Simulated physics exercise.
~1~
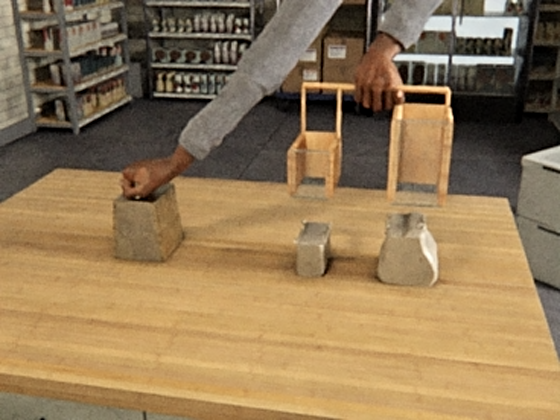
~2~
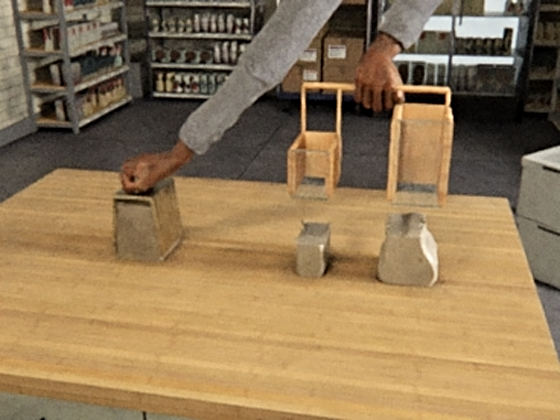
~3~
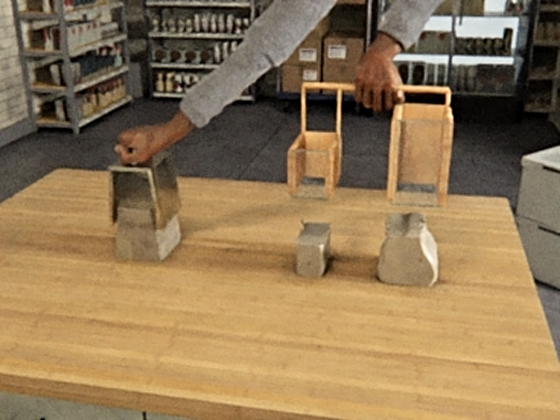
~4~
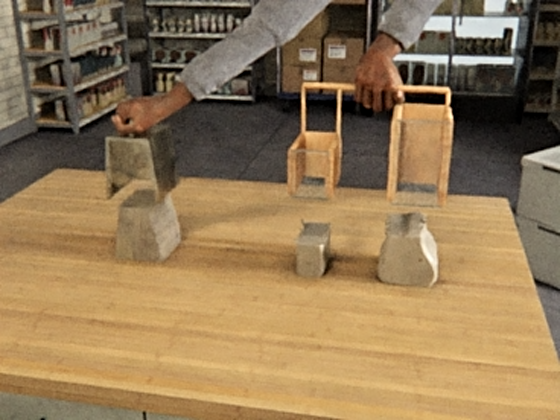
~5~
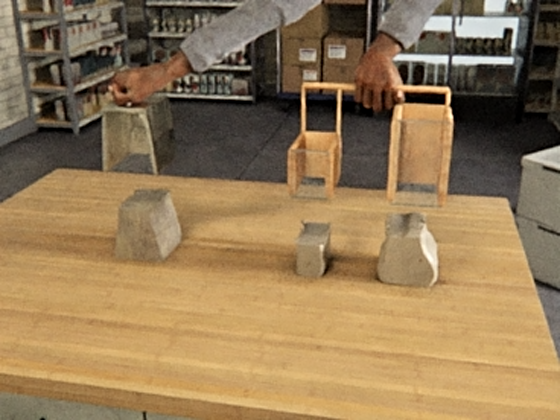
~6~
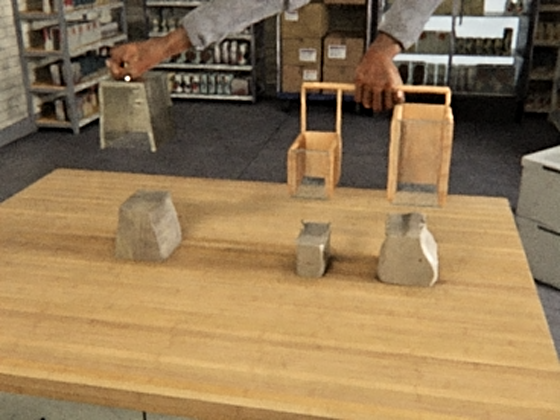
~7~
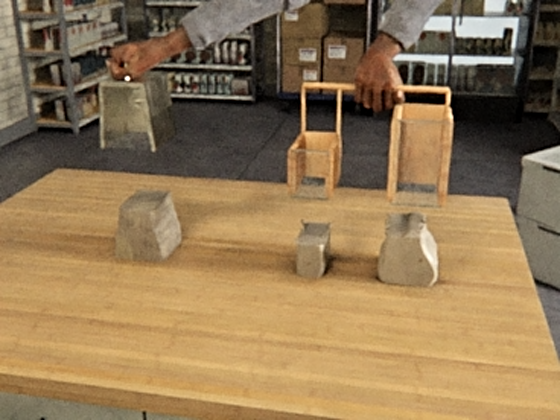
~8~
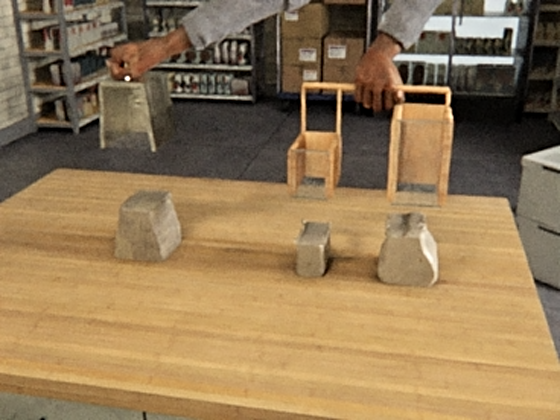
A hand lifted a tapered tin off a grey clay block on a wooden table, drew it up and held it still, while the other hand kept a wooden double mould above two smaller blocks; all three blocks stayed standing.
